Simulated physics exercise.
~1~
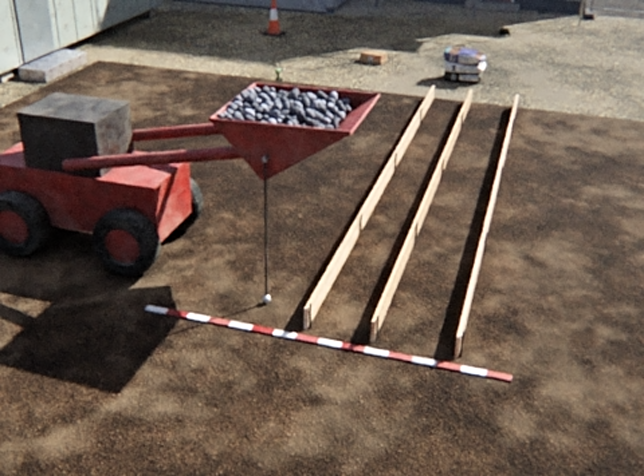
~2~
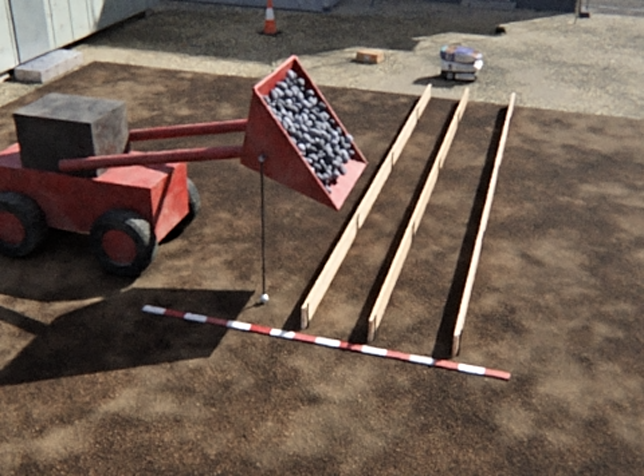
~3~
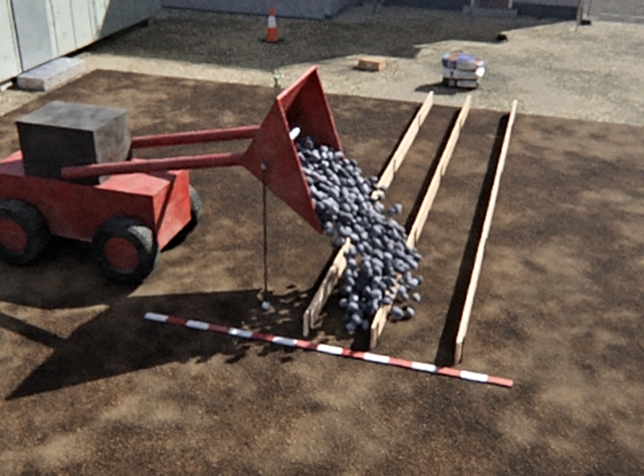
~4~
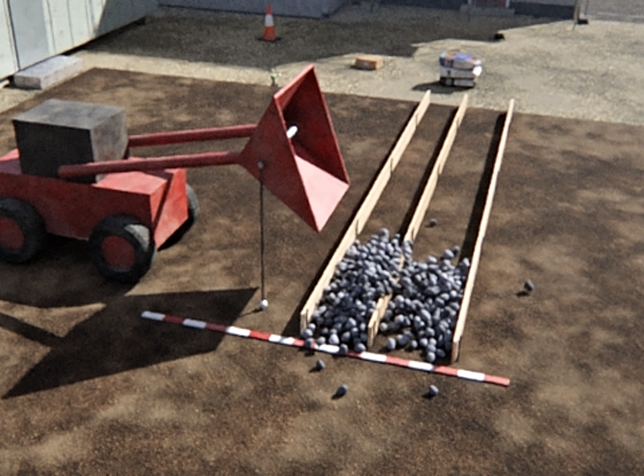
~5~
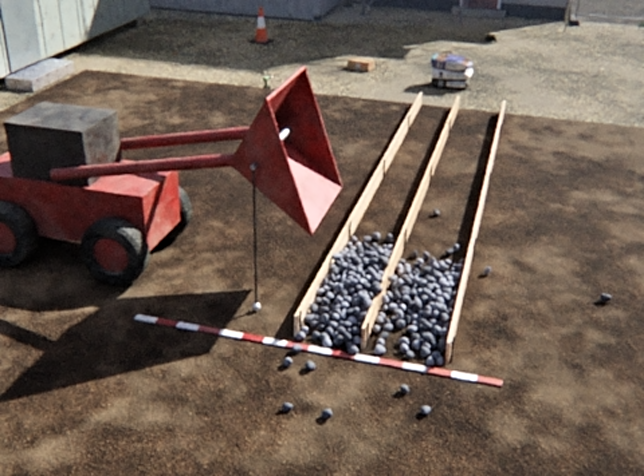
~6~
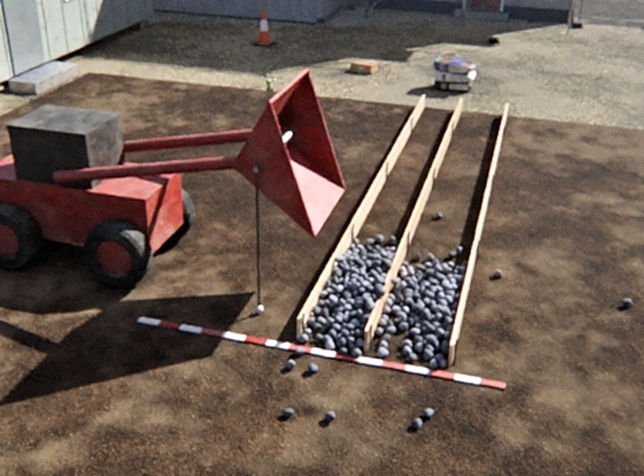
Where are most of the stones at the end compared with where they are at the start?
At the start the stones are heaped in the raised red bucket. By the end most of them lie on the ground, lower and further right, in the two bays between the boards.
